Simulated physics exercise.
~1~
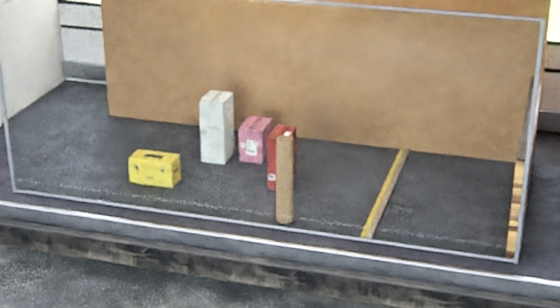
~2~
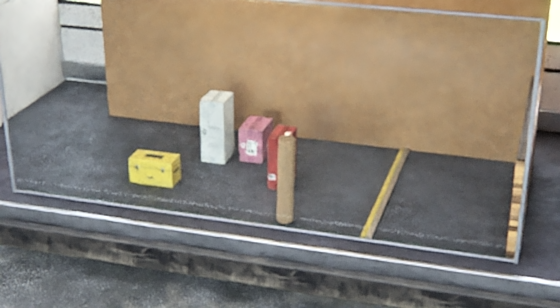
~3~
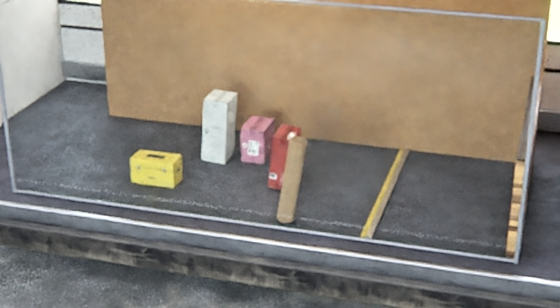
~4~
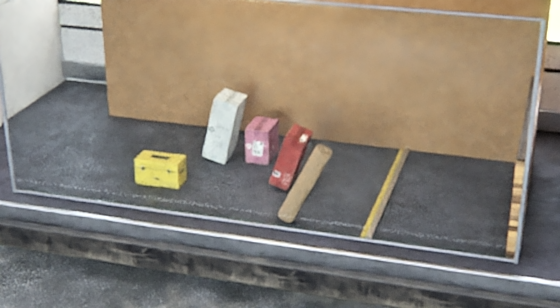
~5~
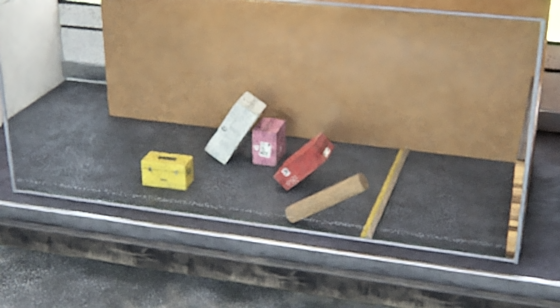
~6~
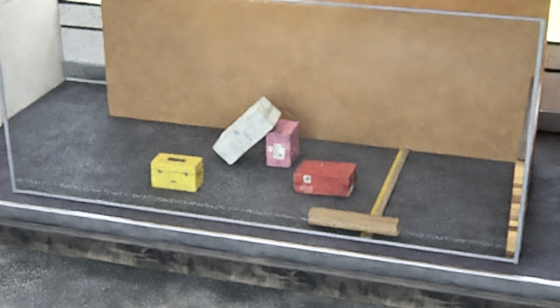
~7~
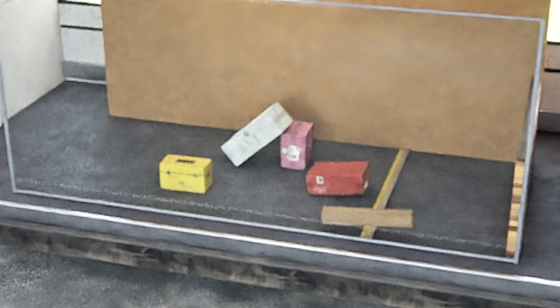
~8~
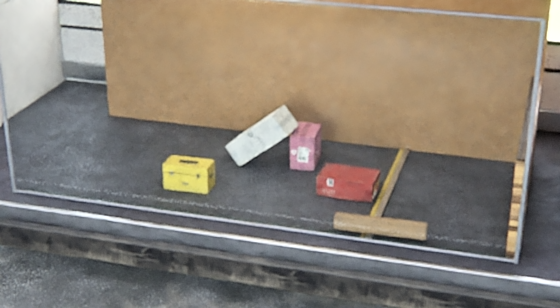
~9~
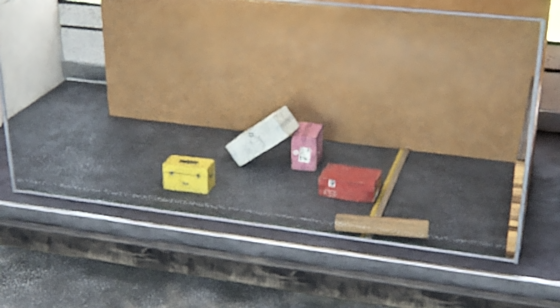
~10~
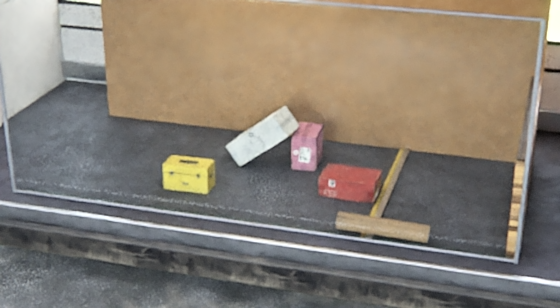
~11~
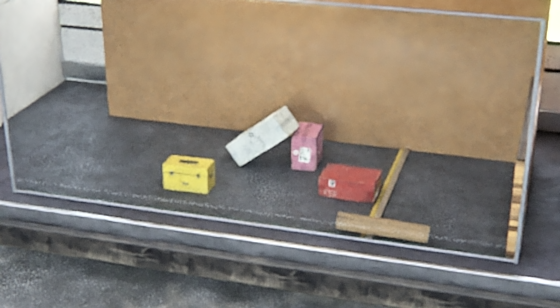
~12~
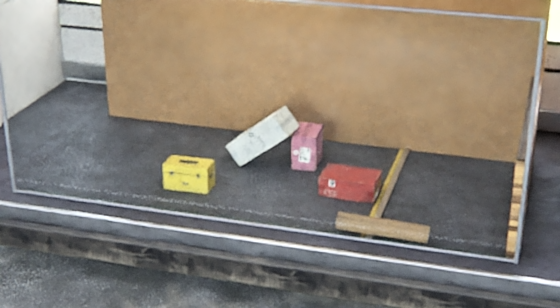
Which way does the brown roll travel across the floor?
The brown roll moves to the right, tipping over as it goes and ending up lying across the yellow line.
